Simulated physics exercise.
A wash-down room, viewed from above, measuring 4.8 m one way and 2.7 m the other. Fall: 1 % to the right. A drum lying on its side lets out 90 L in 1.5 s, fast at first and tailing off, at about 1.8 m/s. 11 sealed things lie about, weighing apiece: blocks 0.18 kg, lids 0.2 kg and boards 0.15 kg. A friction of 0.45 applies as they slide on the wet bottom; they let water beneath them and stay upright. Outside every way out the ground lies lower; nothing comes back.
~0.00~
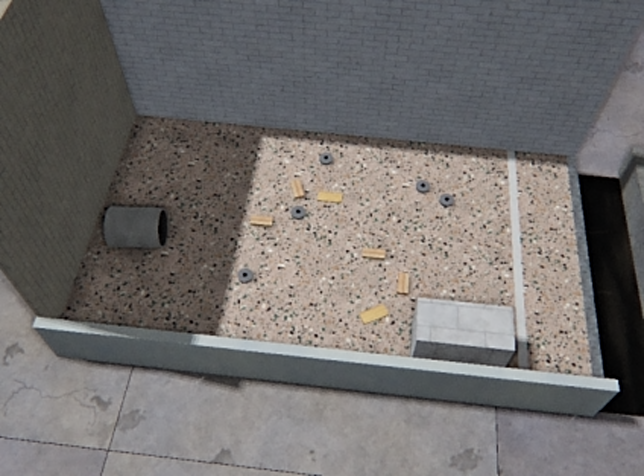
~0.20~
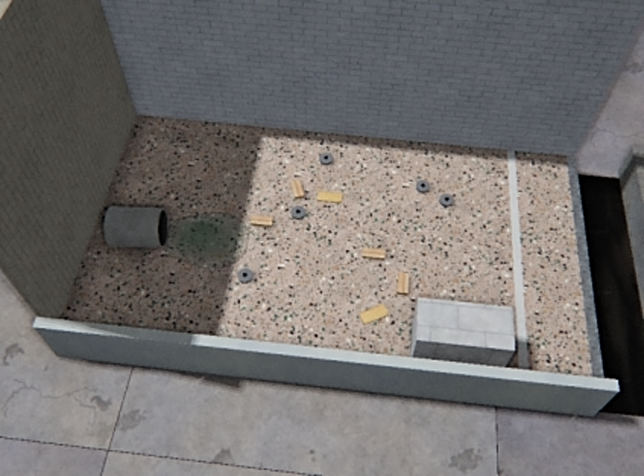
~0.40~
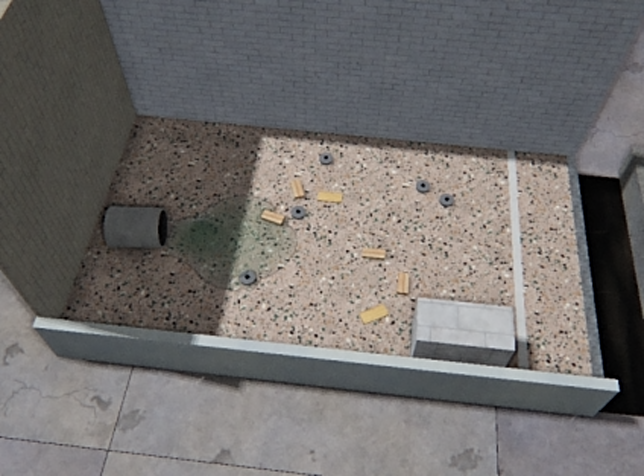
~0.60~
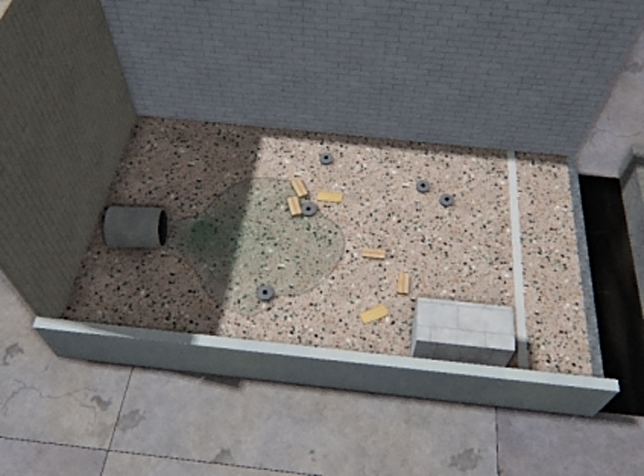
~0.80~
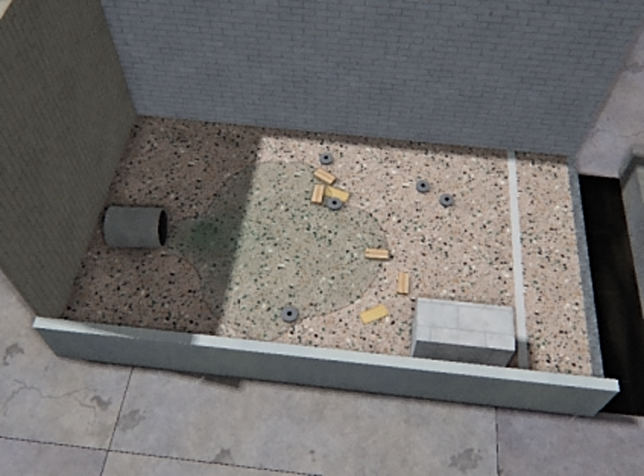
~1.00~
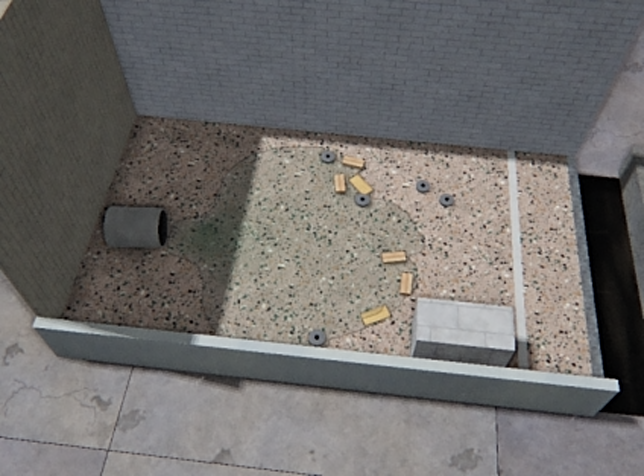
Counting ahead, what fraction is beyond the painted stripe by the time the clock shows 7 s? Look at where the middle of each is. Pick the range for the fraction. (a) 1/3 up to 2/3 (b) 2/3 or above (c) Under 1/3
2/3 or above (b).
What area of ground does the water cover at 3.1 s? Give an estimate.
My estimate is roughly 5.5 m2.
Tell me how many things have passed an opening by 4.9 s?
Result: 10.
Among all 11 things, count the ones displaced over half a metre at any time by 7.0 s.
That makes 11.
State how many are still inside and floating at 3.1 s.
My tally comes to 6.
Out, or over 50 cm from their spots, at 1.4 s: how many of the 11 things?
I count 7 of them.
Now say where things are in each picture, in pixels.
The first frame shows a lid at (245, 275) rests on the ground; a block at (262, 220), on the bottom; 0.0 m2 under water; 0 of 11 have shifted.
The second frame shows a lid at (245, 275), on the bottom; a block at (262, 220), on the bottom; water covers 0.4 m2; 0 of 11 have shifted.
The third frame shows a lid at (247, 277), on the bottom, 3 cm from its start; a block at (273, 217), on the bottom, 12 cm from its start; water covers 0.9 m2; 1 of 11 have shifted.
The fourth frame shows a lid at (265, 293) rests on the ground, 28 cm from its start; a block at (295, 205) floats, 37 cm from its start; water covers 1.7 m2; 3 of 11 have shifted.
The fifth frame shows a lid at (290, 314), on the bottom, 60 cm from its start; a block at (318, 193) floats, 66 cm from its start; water covers 2.8 m2; 5 of 11 have shifted.
The sixth frame shows a lid at (317, 338), on the bottom, 94 cm from its start; a block at (340, 183), afloat, 93 cm from its start; 4.0 m2 under water; 6 of 11 have shifted.
After 1.4 s 0 of 11 are over the mark; 5 afloat.
After 3.1 s 7 of 11 are over the mark; 6 afloat.
After 4.9 s 10 of 11 are over the mark; 0 afloat.
After 7.0 s 10 of 11 are over the mark; 0 afloat.
